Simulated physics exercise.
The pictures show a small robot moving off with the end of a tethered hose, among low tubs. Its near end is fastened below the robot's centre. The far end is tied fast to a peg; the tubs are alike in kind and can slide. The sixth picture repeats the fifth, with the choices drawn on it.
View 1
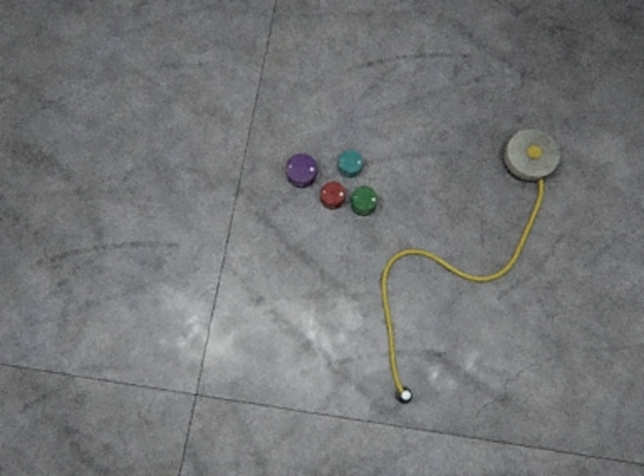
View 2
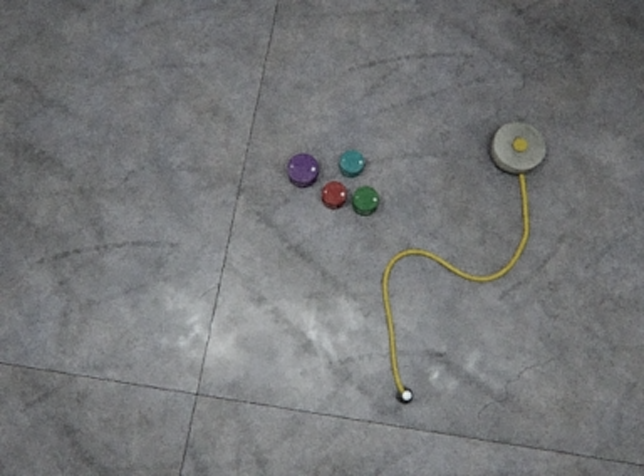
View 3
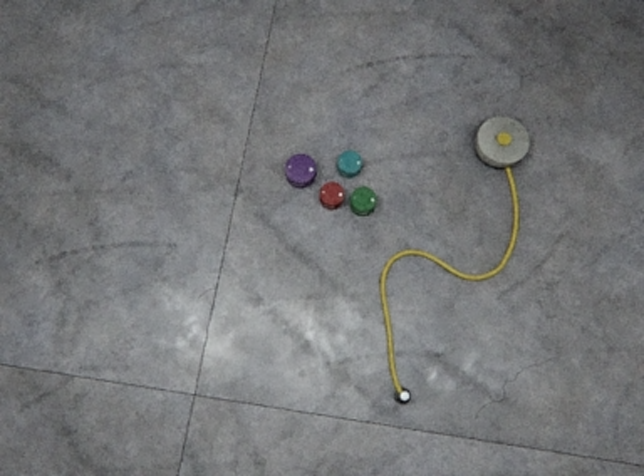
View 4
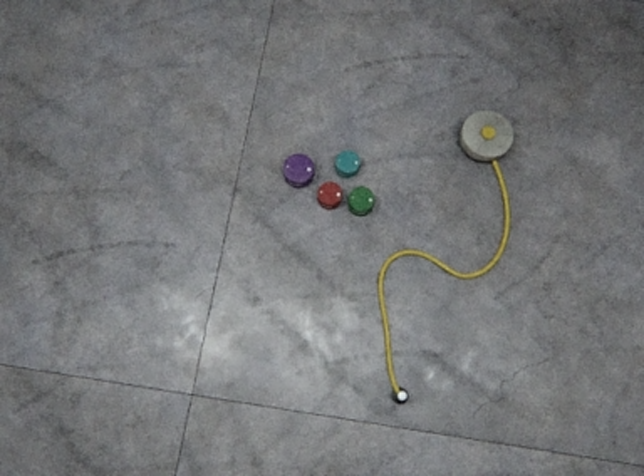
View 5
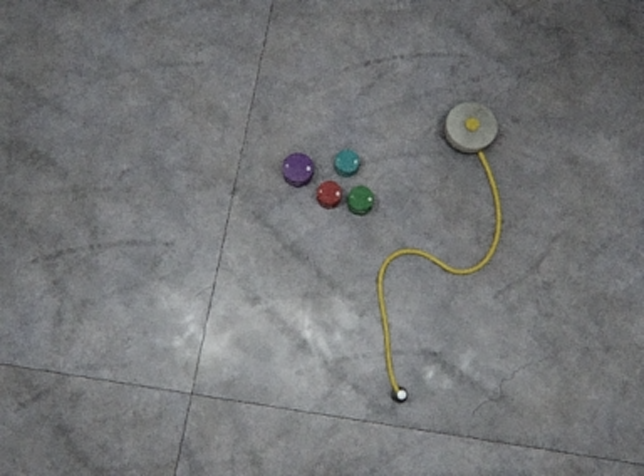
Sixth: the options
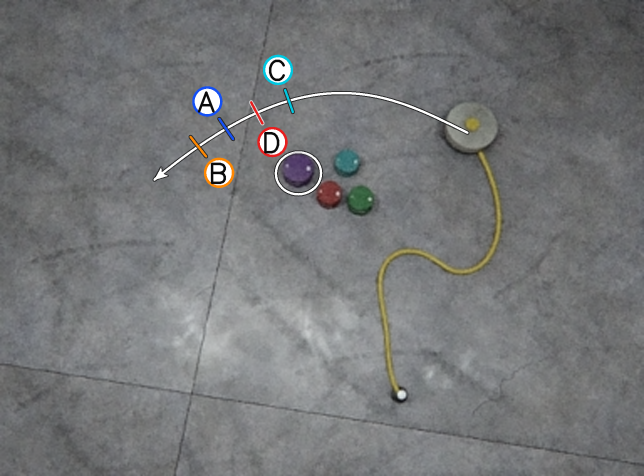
A round grey robot with a yellow centre moves slowly left and slightly upward, drawing the near end of a curving yellow hose with it, while the far end stays at a peg and four coloured tubs remain still.
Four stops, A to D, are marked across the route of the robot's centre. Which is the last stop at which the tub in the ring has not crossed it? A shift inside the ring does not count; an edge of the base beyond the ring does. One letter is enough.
At B, and not beyond.
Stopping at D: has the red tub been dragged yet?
No.
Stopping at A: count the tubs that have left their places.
The count is none.
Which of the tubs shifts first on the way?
Turquoise.
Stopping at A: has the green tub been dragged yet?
No.
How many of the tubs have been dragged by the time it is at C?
The count is none.
On the copy, A at (226, 129); B at (198, 147); C at (289, 101); D at (257, 113); the ring at (298, 173); the route from (467, 133) via (305, 97) to (154, 180).
On B. First, robot (374, 91); purple tub (298, 170).
Then, robot (275, 101); purple tub (298, 170).
Finally, robot (196, 143); red tub (327, 200); purple tub (298, 170); green tub (354, 203); turquoise tub (332, 177); the purple tub is still in its ring.
By contrast, A is safe but short; C is safe but short; D is safe but short.
